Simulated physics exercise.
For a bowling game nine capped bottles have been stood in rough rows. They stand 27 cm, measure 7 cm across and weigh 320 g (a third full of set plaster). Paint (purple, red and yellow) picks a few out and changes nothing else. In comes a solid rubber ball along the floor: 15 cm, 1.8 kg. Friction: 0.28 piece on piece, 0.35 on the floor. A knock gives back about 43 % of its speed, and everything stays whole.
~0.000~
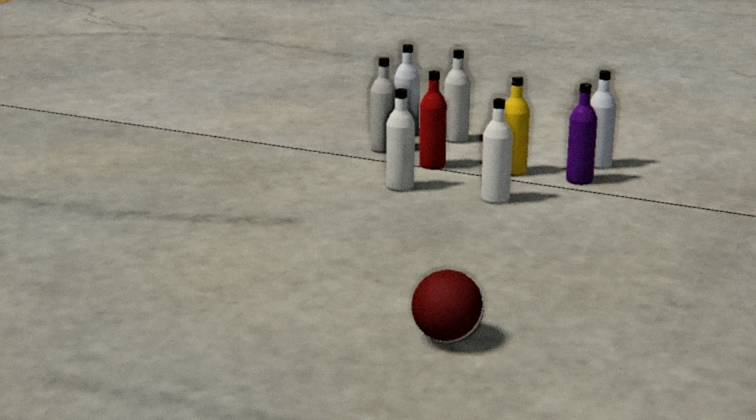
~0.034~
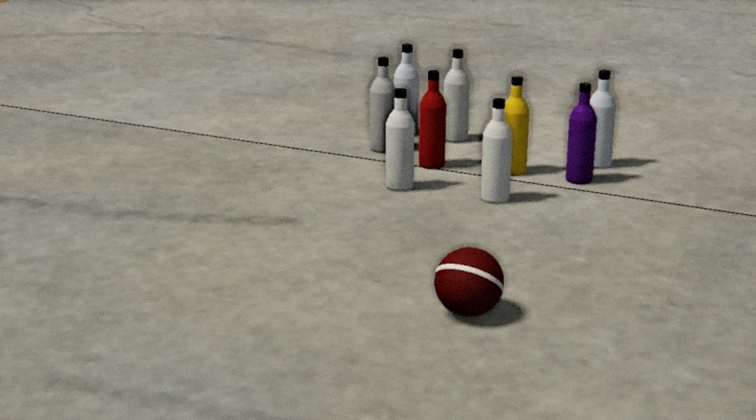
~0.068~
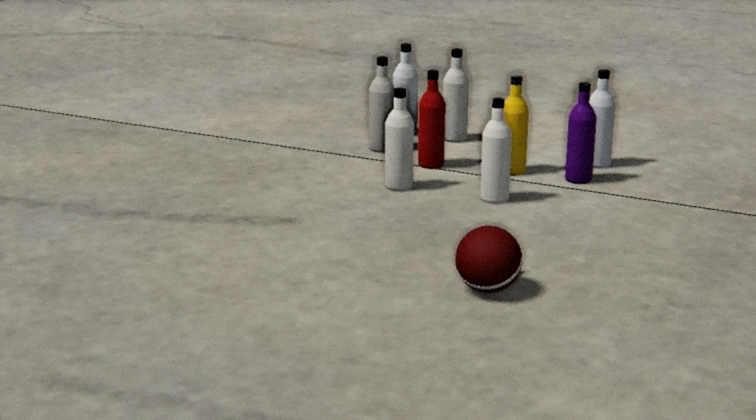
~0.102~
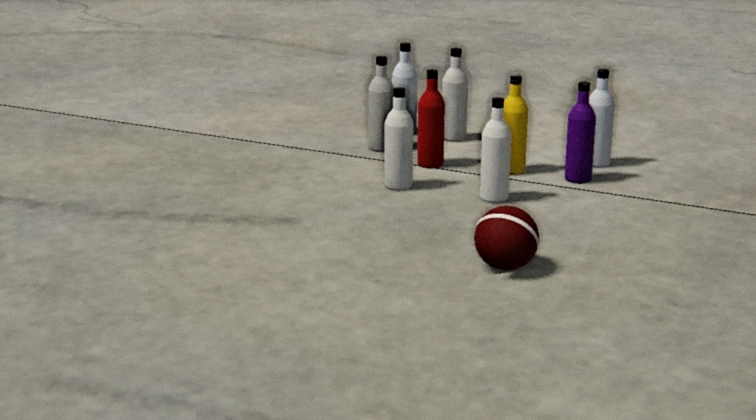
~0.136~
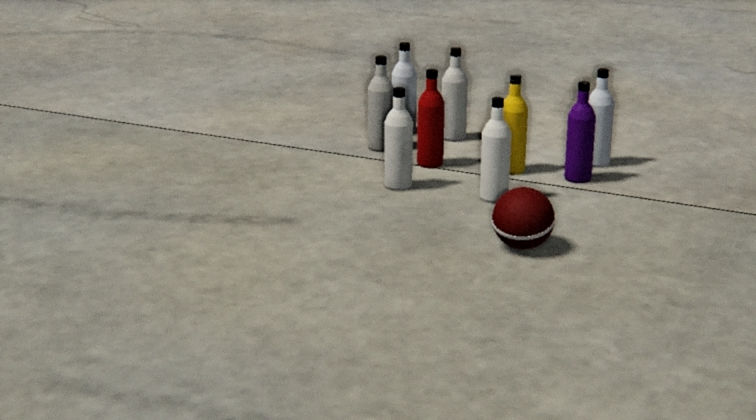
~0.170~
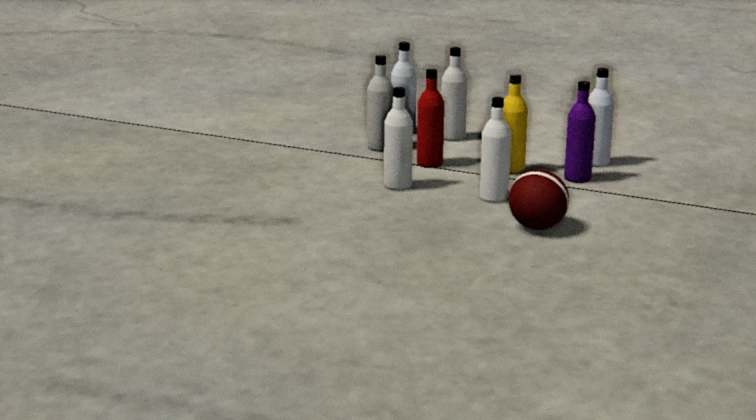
A dark red ball with a white stripe rolls across a mottled grey concrete floor crossed by a thin dark line, seen from slightly above. Beyond it nine black-capped bottles stand in rough rows, mostly white and grey, with a red one left of centre, a yellow one right of it and a purple one farther right. The ball rolls away and rightward, nearing the front white bottle's right side, while the bottles stay still and the camera shifts barely.
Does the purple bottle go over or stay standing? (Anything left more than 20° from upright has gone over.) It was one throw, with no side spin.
It goes over.
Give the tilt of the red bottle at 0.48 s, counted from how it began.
About 0°.
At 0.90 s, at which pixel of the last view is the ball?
At about (685, 18).
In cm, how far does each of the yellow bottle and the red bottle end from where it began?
About: Yellow 0, red 0.
After 0.48 s, ball still moving; 2 of the 9 bottles over; purple bottle 53° from how it stood.
After 0.90 s, ball still moving; 2 of the 9 bottles over; purple bottle lying flat.
In the end (1.3 s), ball rolling away; 2 of the 9 bottles over; purple bottle lying flat; yellow bottle unmoved; red bottle unmoved. From the last view, middles, yellow bottle near (513, 124).
